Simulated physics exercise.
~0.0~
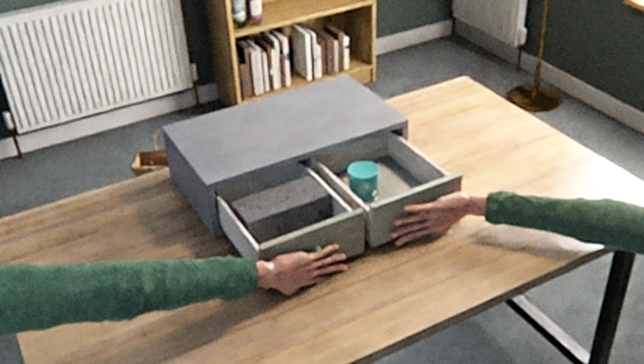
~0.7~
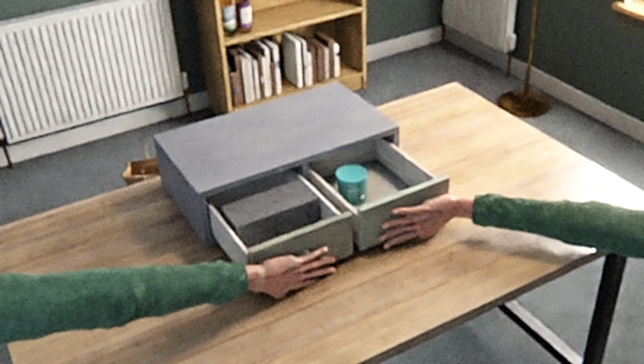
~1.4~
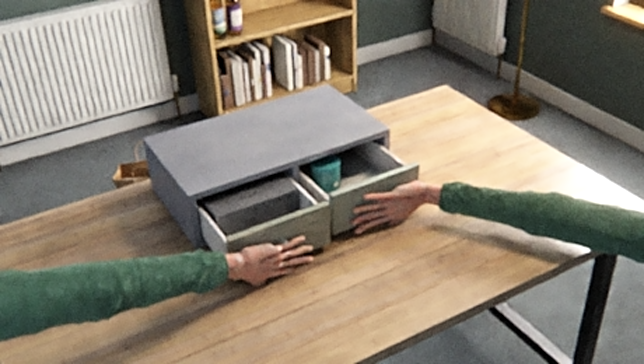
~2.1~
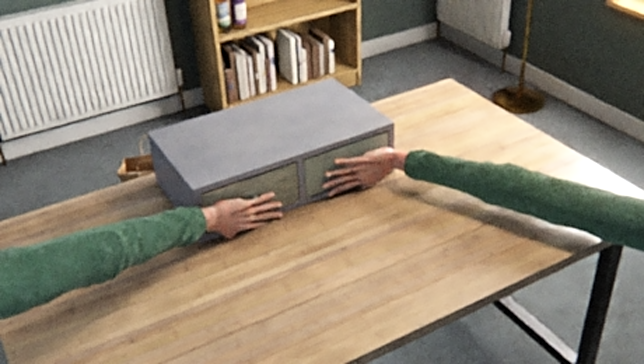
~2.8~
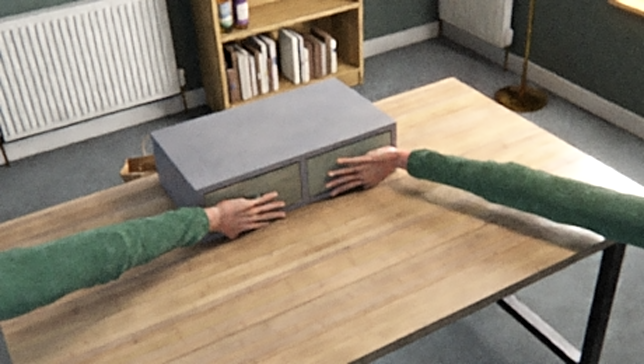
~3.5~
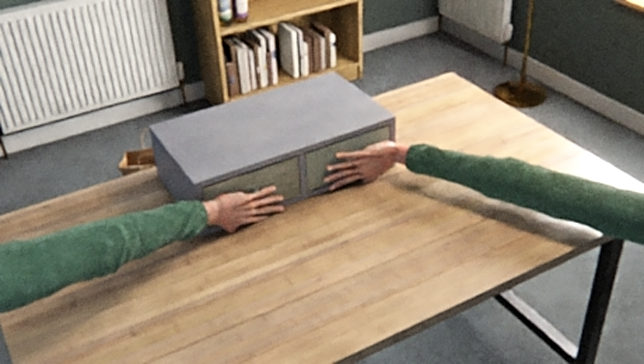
The video shows a grey chest on a wooden table with two open drawers, the left holding a dark grey block and the right a turquoise pot. Two green-sleeved arms push both drawers inward until they are fully closed, and the hands stay resting against the fronts.
